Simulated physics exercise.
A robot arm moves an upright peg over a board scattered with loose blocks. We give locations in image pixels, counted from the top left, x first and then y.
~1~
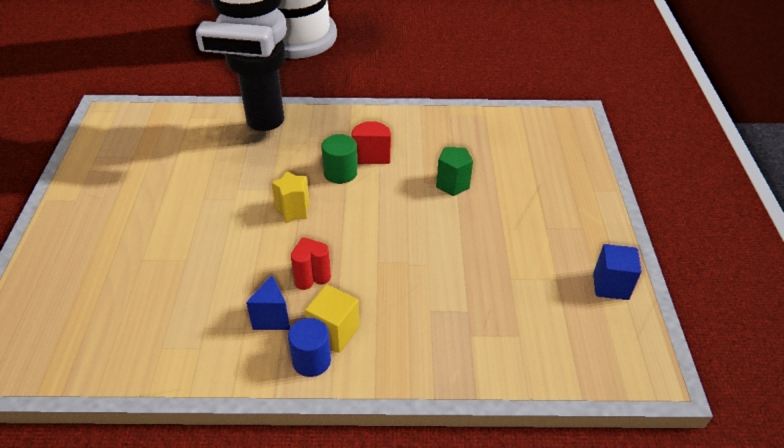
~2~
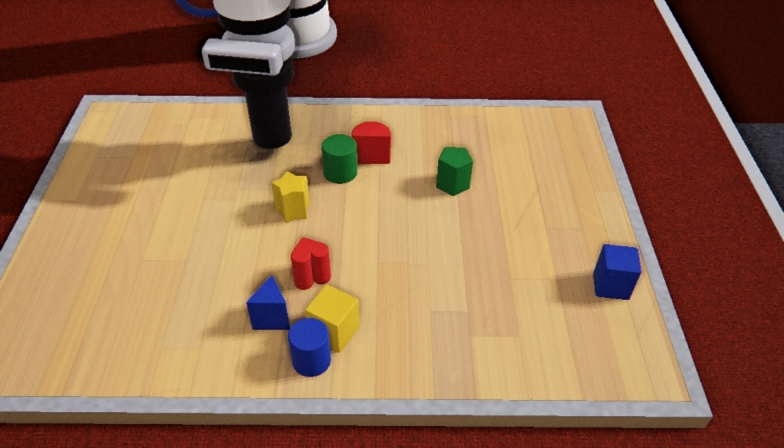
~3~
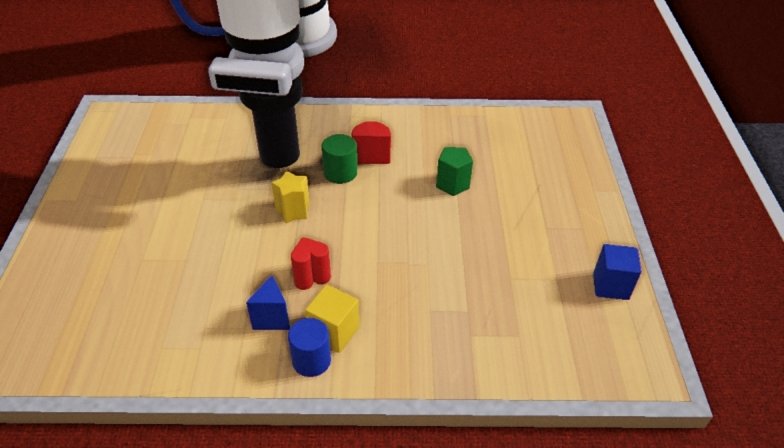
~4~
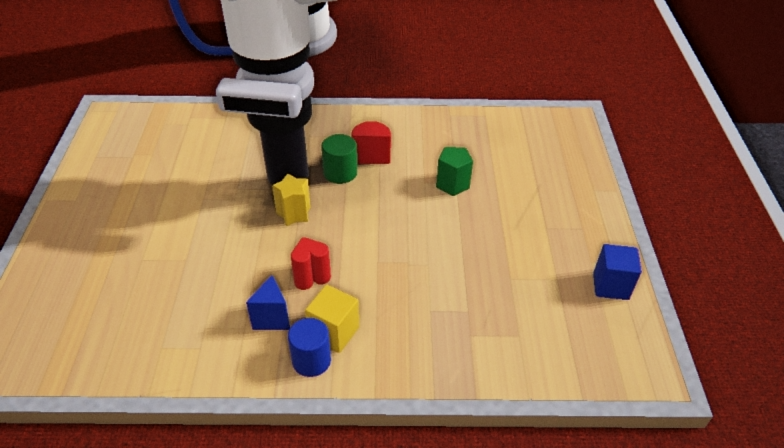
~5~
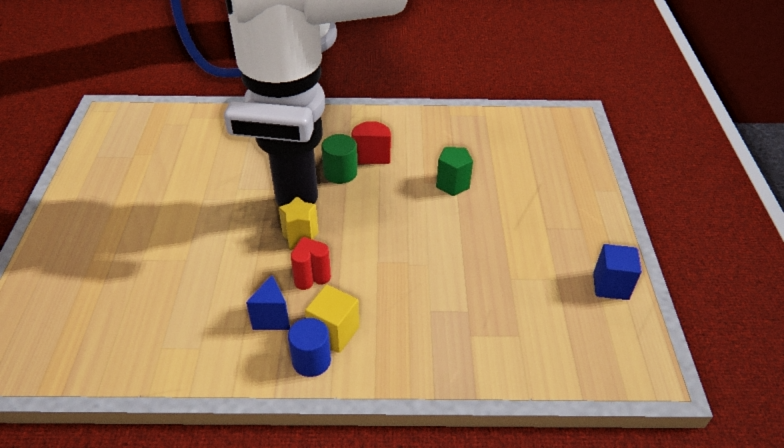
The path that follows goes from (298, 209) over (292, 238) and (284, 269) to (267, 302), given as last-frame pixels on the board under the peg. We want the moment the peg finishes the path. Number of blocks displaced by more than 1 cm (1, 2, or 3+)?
When the path ends, I think you'll find three or more blocks out of place by more than 1 cm.
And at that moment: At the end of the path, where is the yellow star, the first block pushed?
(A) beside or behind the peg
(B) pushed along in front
Option A.
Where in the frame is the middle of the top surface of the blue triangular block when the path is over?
The centre of its top will be at (263, 312).
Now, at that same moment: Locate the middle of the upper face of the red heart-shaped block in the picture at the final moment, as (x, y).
It should be at (333, 275) by then.
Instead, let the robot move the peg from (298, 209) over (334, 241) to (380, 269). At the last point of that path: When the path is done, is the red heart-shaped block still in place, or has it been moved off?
In the end it has been moved.
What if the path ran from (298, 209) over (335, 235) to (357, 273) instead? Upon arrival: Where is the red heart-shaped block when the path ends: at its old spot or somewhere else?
By the time the path is finished, it has moved at least a centimetre.
The first path, step by step. One third of the way, peg (290, 227); yellow star (300, 239), turned 30° anticlockwise; red heart-shaped block (314, 261).
Two thirds of the way, peg (282, 258); yellow star (301, 265), turned 65° anticlockwise; red heart-shaped block (331, 274); yellow four-sided block (334, 306).
At the end, peg (265, 290); blue triangular block (263, 312), turned 15° anticlockwise; yellow star (299, 284), turned 100° anticlockwise; red heart-shaped block (333, 275); yellow four-sided block (336, 307), turned 10° clockwise.
